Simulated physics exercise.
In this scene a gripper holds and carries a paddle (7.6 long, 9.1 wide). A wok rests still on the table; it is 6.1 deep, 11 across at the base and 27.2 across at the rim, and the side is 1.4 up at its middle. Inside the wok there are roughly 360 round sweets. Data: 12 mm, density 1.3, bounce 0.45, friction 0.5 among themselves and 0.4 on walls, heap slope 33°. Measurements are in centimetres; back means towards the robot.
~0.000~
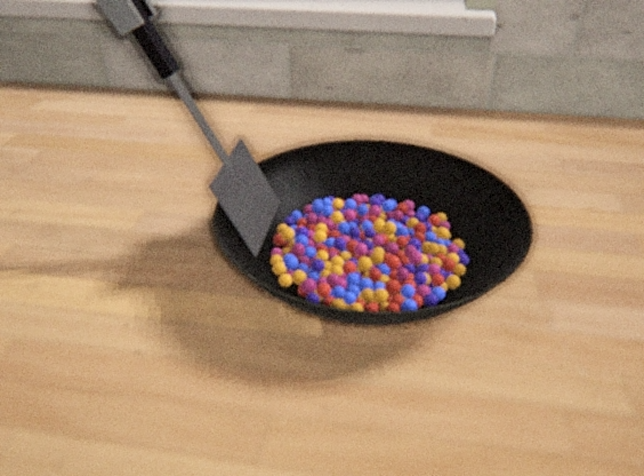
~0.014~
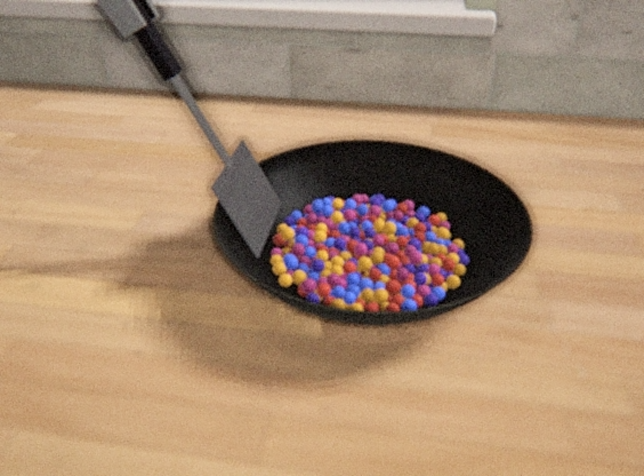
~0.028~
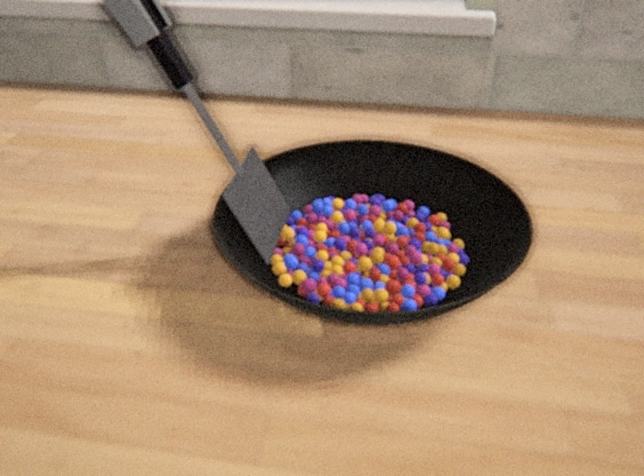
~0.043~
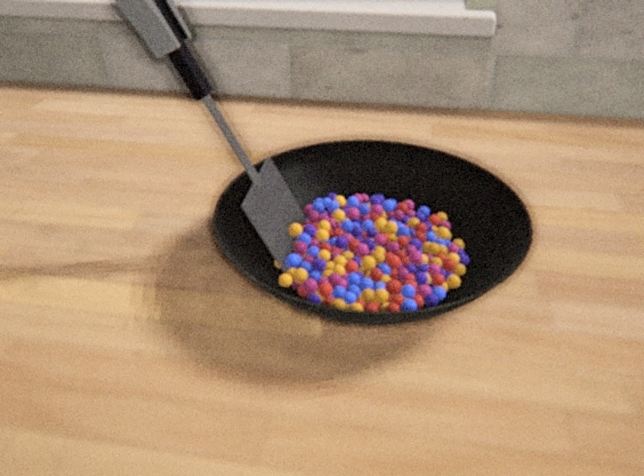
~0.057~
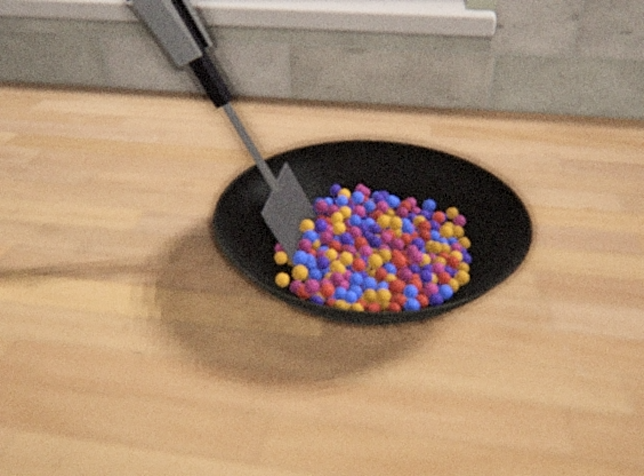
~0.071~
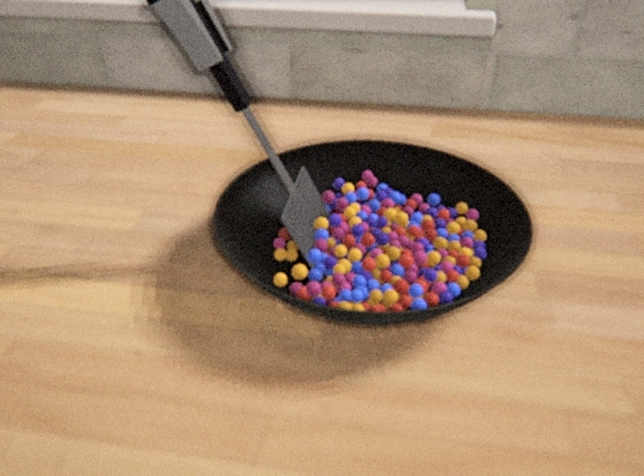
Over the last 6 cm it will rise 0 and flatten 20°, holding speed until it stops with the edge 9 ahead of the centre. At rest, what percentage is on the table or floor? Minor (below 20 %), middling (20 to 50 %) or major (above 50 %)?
Middling.
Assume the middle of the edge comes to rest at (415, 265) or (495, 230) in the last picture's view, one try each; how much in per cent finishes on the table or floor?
Close to 5 and close to 55 per cent, respectively.
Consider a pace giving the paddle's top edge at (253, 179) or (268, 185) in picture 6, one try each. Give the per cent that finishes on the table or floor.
Around 10 per cent, then around 25 per cent.
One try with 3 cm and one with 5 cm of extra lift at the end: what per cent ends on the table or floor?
First try about 35 %, second try about 35 %.
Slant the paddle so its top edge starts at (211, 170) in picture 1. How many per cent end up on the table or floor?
Spill: Approx. 30 per cent.
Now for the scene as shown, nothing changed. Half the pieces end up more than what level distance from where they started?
Some 11 centimetres.
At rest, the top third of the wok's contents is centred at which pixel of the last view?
Centre: Roughly (476, 245).
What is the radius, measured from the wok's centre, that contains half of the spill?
24 cm.
By 0.11 s, sloping 63°, highest piece 7 above the table; 363 in the wok.
By 0.14 s, sloping 57°, highest piece 8 above the table; 362 in the wok, 1 on the blade or in flight.
By 0.36 s, sloping 43°, highest piece 8 above the table; 230 in the wok, 50 on the table or floor, 83 on the blade or in flight.
By 1.41 s, sloping 43°, highest piece 6 above the table; 227 in the wok, 136 on the table or floor.
Final count, 227 in the wok, 136 on the table or floor. That is 37 % on the table or floor.
